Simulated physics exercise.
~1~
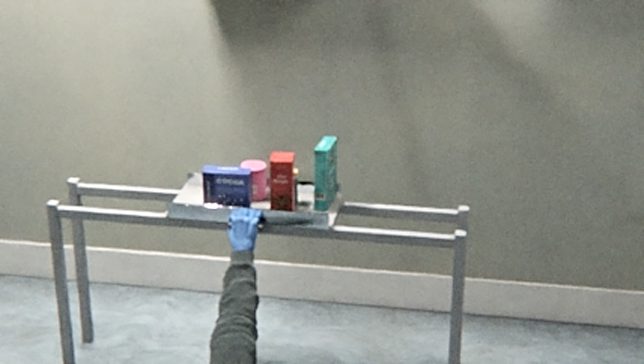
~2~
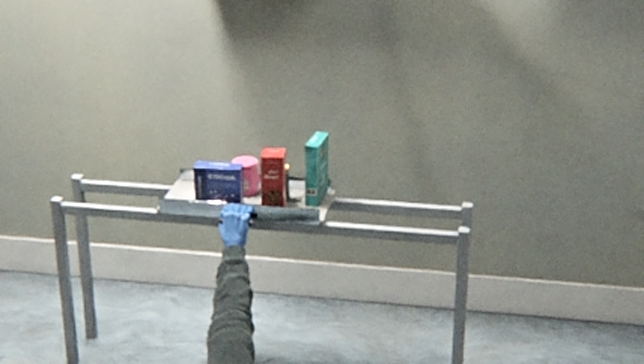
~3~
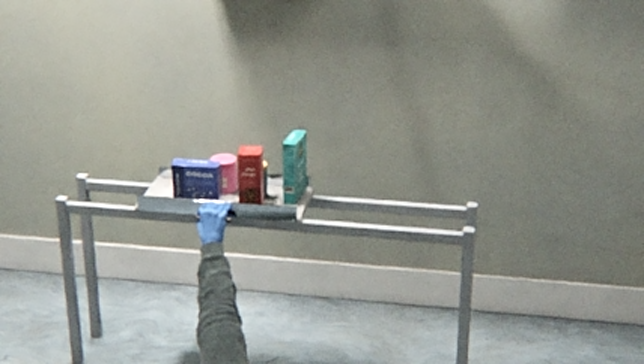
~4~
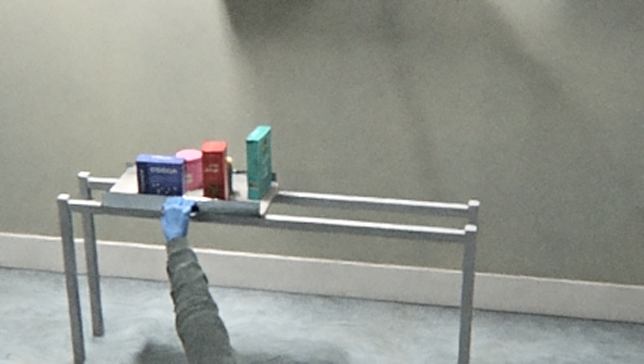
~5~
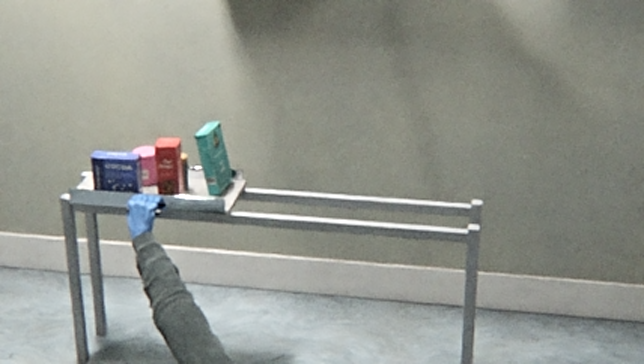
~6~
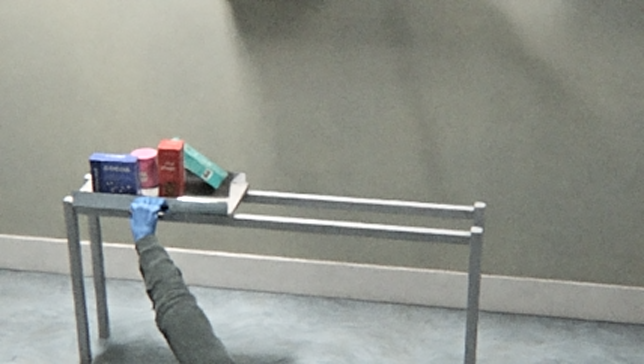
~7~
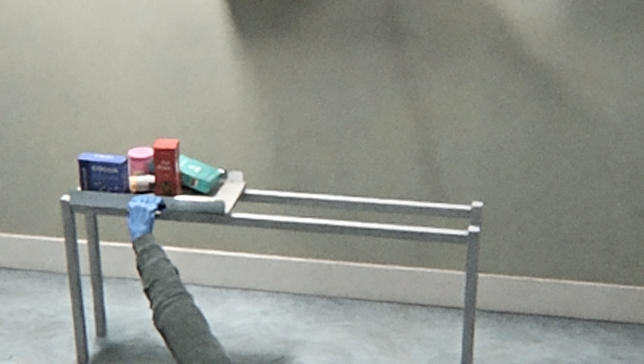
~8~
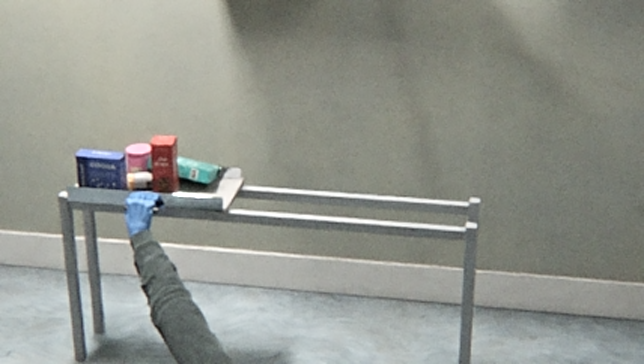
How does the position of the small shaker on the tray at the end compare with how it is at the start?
At the start the small shaker stands upright, partly hidden by the red carton, and by the end it is lying on its side on the tray.
